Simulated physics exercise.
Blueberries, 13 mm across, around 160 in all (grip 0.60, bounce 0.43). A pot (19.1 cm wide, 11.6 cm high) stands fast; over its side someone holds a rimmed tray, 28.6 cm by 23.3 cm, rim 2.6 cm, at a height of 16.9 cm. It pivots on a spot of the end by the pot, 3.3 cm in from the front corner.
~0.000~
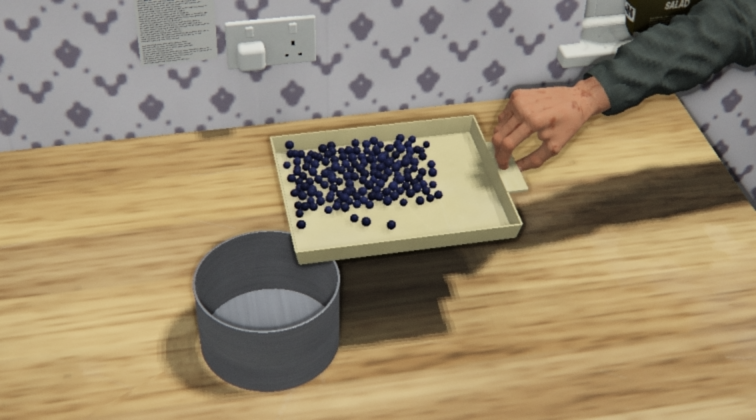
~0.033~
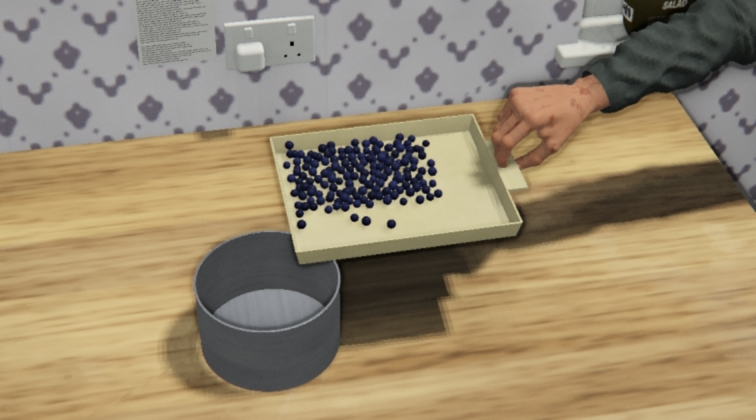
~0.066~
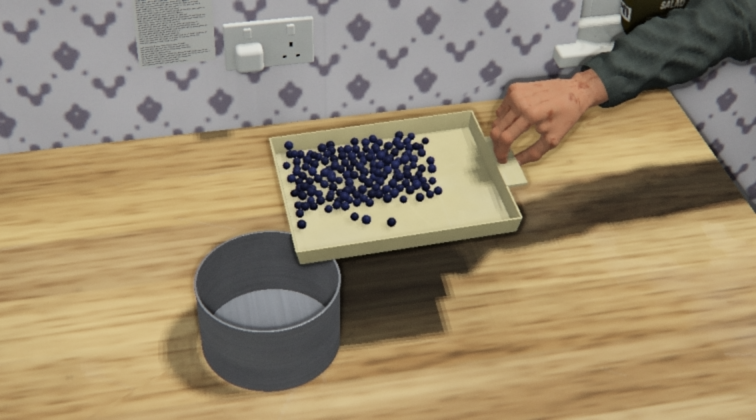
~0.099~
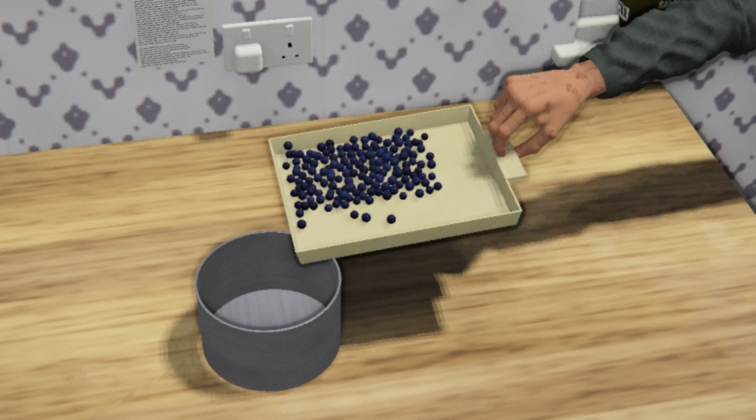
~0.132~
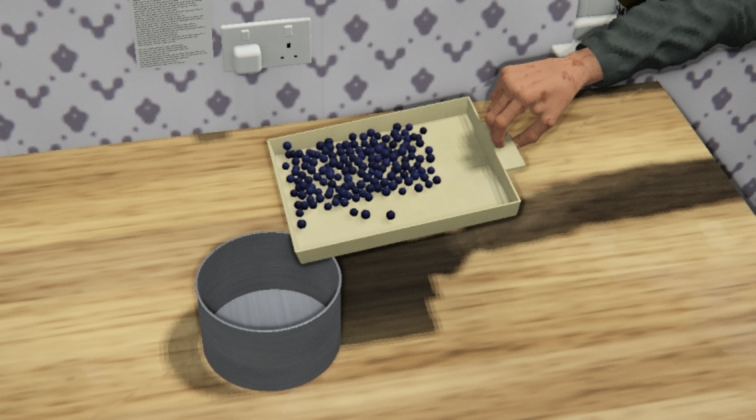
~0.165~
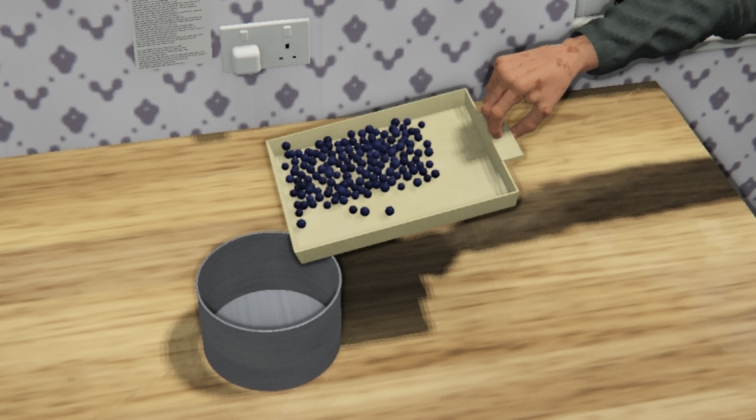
A hand held a shallow cream tray of small dark blue balls above a wooden counter beside a grey pot, then slowly raised the tray's right side a little while the balls barely moved.
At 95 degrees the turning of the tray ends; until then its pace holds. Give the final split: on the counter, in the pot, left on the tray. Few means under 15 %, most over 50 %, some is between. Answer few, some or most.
Counter: Most, pot: Some, tray: Few.
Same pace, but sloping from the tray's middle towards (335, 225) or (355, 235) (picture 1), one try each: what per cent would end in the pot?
About 85 and 75 per cent.
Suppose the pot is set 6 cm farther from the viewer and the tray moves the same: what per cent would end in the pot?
Then about 65 per cent.
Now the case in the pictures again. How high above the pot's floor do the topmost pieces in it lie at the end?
Roughly 2.5 cm.
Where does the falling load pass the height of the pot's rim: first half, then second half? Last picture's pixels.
At about (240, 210), then at (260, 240).
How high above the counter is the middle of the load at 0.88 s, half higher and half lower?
Roughly 20 cm.
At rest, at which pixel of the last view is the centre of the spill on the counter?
Near (223, 265).
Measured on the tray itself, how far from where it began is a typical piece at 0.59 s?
Roughly 4 cm.
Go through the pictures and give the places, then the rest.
Tray tilt 0 degrees, front corners at (299, 249) and (517, 222); middle of the pieces at (365, 174); pot at (267, 279), in the first picture.
Tray tilt 0 degrees, front corners at (300, 249) and (517, 220); middle of the pieces at (365, 174), in the second picture.
Tray tilt 2 degrees, front corners at (300, 249) and (517, 216); middle of the pieces at (364, 172), in the third picture.
Tray tilt 4 degrees, front corners at (300, 249) and (517, 209), lowest corner left back; middle of the pieces at (364, 170), in the fourth picture.
Tray tilt 7 degrees, front corners at (299, 249) and (515, 200), lowest corner left back; middle of the pieces at (363, 167), in the fifth picture.
Tray tilt 10 degrees, front corners at (298, 249) and (513, 190), lowest corner left back; middle of the pieces at (362, 164); pot at (269, 279). The tray's pace is about 95 degrees a second, in the sixth picture.
After 0.59 s, tilt 50 degrees; the tray holds 100 %, the pot 0 %.
After 0.88 s, tilt 78 degrees; the tray holds 95 %, the pot 0 %.
After 1.27 s, tilt 95 degrees; the tray holds 30 %, the pot 15 %.
By 2.2 s all is still; counter 65 %, pot 35 %, tray 0 %.
